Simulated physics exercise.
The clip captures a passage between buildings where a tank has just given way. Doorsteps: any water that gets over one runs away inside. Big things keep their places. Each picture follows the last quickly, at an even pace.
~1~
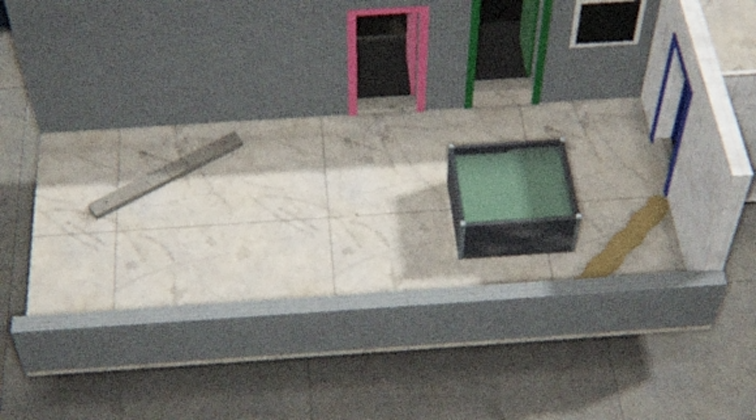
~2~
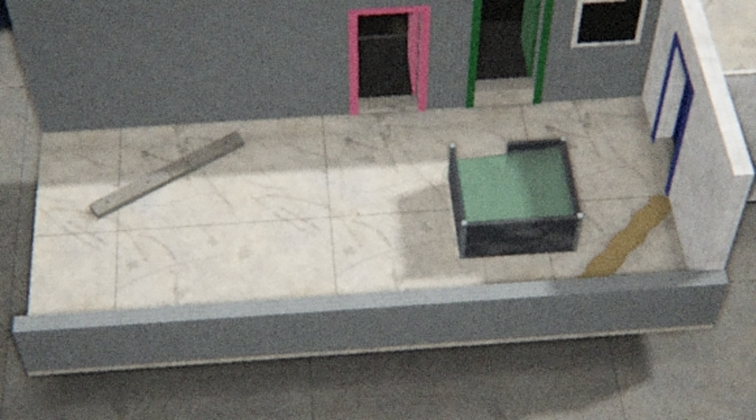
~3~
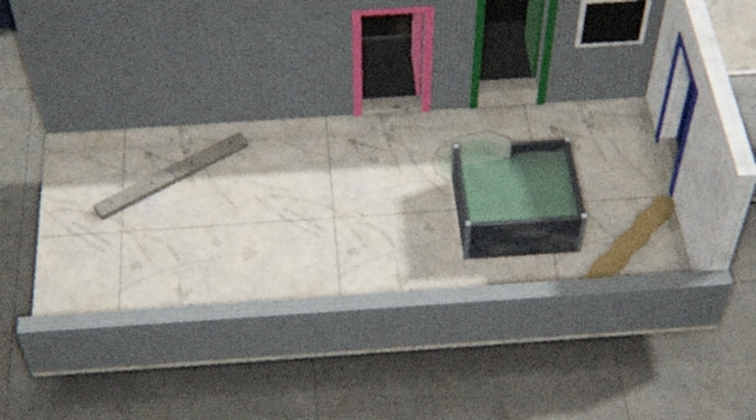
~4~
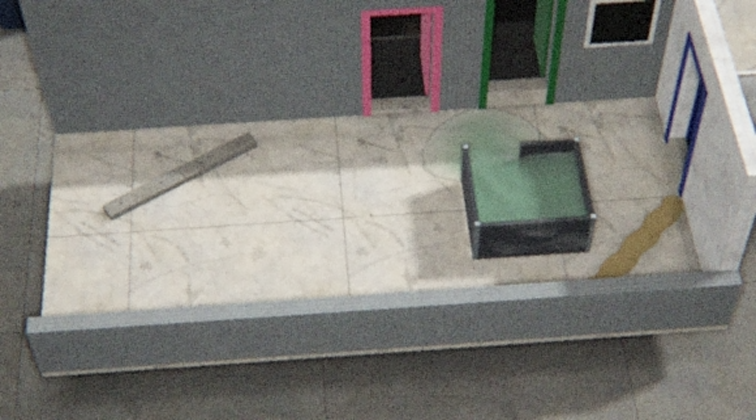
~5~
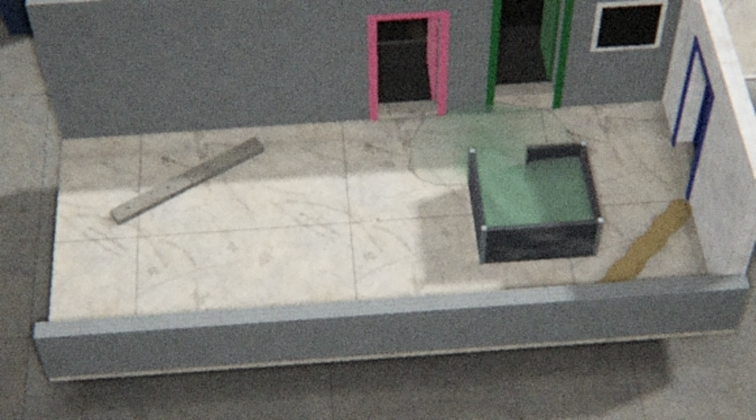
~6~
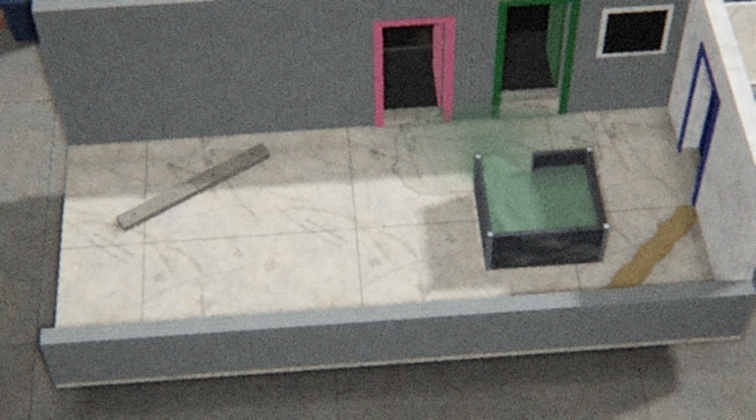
Green water sits in an open, dark-walled tank right of centre in a pale-tiled passage between buildings, seen from above. A grey beam lies at left, a tan strip at right, pink and green doorways stand in the grey back wall, and a blue one is in the white right wall. A gap opens in the tank's far side and water spreads thinly back and left across the tiles, while the camera drifts slightly left.
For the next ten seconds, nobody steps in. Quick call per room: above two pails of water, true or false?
Green door: False; pink door: True; blue door: False.
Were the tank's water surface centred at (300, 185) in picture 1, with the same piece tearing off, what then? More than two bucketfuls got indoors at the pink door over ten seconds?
Pink door: Below the limit.
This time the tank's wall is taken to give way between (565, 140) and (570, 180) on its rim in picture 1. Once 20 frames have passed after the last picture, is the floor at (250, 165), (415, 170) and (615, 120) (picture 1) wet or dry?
The first spot is spared, the second swamped, the third swamped.
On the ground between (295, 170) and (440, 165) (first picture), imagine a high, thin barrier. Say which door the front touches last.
My answer is the blue-painted one.
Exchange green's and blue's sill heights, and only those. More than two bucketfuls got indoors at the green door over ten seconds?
Green door: Tops the threshold.
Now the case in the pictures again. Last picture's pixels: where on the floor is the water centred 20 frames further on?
The water's centre sits above (481, 183).
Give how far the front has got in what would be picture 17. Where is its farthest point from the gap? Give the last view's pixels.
By then the tip should be at about (182, 139).
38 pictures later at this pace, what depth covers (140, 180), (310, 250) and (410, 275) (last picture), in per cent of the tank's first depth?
Around 2, 2 and 0 percent, in that order.
A moment on, water covers 15 % of the floor; the green door under two buckets in, the pink door under two buckets in, the blue door not reached.
Next, water covers 25 % of the floor; the green door under two buckets in, the pink door over two buckets in, the blue door wet at the sill, nothing in.
Then, water covers 45 % of the floor; the green door under two buckets in, the pink door over two buckets in, the blue door under two buckets in.
Later, water covers 70 % of the floor; the green door under two buckets in, the pink door far over two buckets in, the blue door under two buckets in.
In the end, water covers 75 % of the floor; the green door under two buckets in, the pink door far over two buckets in, the blue door under two buckets in.
